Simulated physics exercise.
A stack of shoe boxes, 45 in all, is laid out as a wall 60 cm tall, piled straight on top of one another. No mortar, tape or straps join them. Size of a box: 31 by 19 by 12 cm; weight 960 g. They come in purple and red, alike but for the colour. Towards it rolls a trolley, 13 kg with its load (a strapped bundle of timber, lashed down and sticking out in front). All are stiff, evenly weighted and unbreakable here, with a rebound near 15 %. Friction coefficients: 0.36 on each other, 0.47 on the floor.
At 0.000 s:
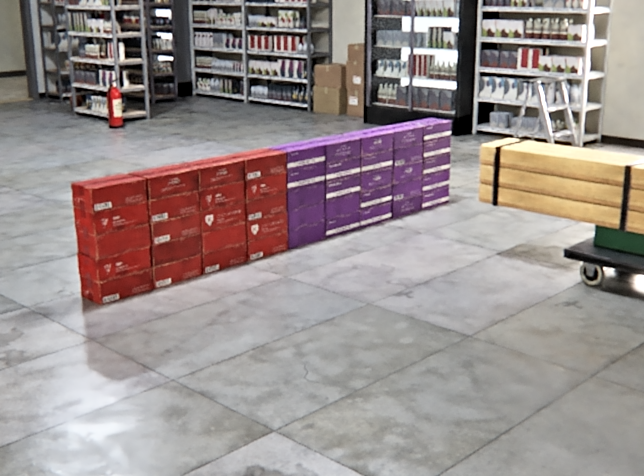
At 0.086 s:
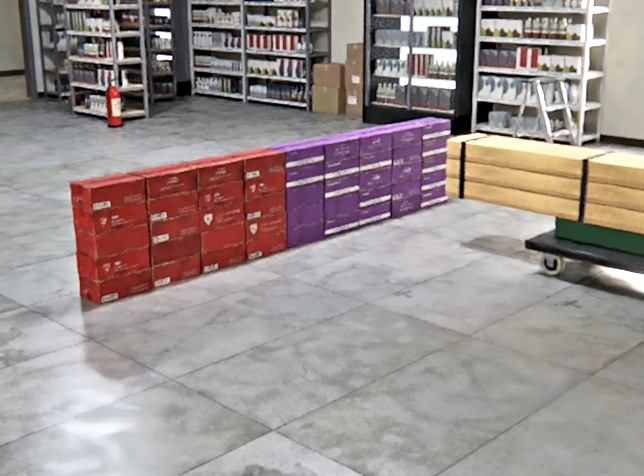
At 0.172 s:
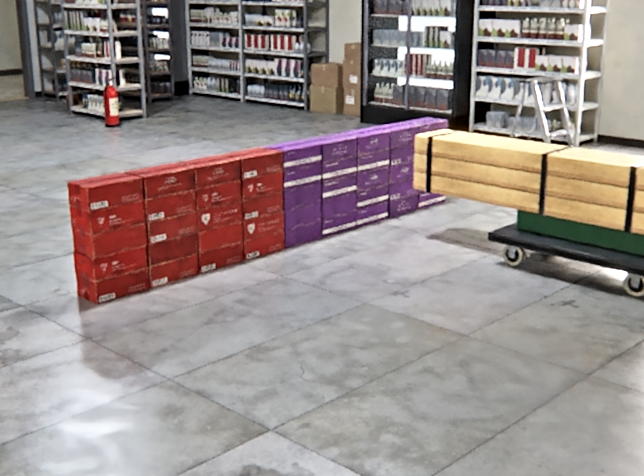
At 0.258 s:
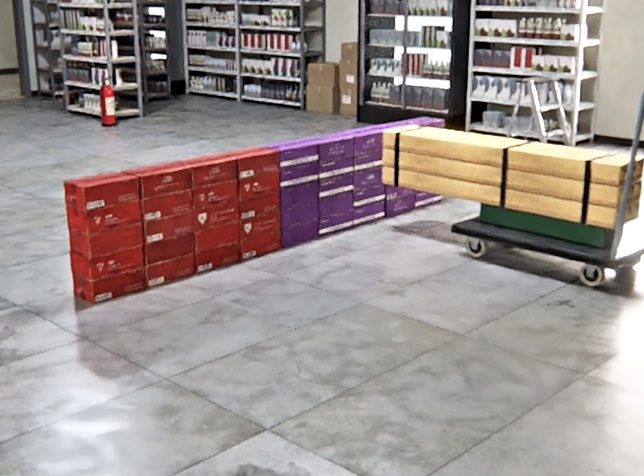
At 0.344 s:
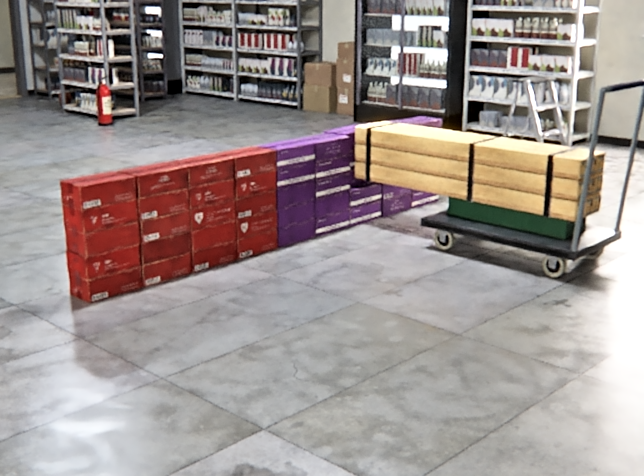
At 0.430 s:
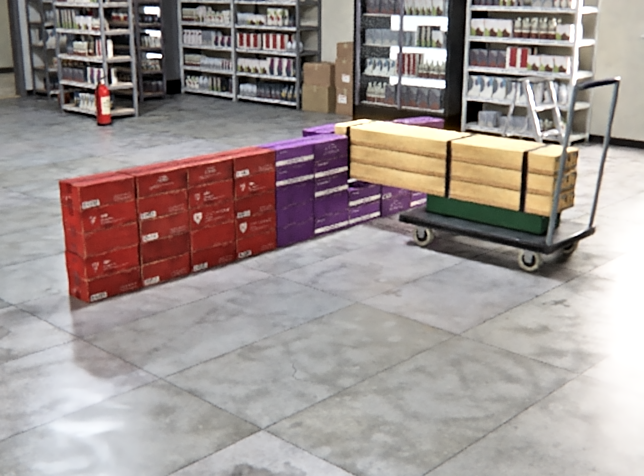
The clip shows a low wall of red and purple boxes on a shop floor as a trolley carrying strapped, wood-coloured beams rolls in from the right, its protruding load reaching the purple section and shifting some boxes.
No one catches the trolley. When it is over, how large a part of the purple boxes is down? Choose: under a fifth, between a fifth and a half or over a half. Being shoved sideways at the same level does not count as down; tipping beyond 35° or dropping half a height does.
The part is between a fifth and a half.
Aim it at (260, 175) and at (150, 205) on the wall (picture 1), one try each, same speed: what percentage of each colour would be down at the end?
Purple 10 then 0, red 40 then 40 per cent.
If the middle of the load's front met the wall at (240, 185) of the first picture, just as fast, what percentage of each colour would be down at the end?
Then purple 0, red 50 per cent.
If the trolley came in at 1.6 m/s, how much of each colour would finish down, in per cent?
In that case purple 30, red 0 per cent.
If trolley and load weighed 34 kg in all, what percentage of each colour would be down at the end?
Then purple 50, red 0 per cent.
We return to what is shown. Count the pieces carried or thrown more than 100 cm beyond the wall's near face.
Some 4 pieces.
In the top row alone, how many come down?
2 of them.
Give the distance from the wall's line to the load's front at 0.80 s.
Roughly 75 cm.
Around 0.56 s, load 42 cm past the wall's line, still rolling; 6 of the 25 purple boxes down (6 of 45 in all colours); top purple box tipped 11°, 14 cm lower.
Around 0.80 s, load 76 cm past the wall's line, still rolling; 6 of the 25 purple boxes down (6 of 45 in all colours); top purple box tipped 7°, 36 cm lower.
Around 1.08 s, load 89 cm past the wall's line, still rolling; 8 of the 25 purple boxes down (8 of 45 in all colours); top purple box 47 cm lower.
Finally (2.2 s), load 86 cm past the wall's line, stopped; 8 of the 25 purple boxes down (8 of 45 in all colours); top purple box 48 cm lower; top red box unmoved. That is 32 per cent. Seen by the last camera, middles, top purple box near (196, 180), top red box near (243, 162).
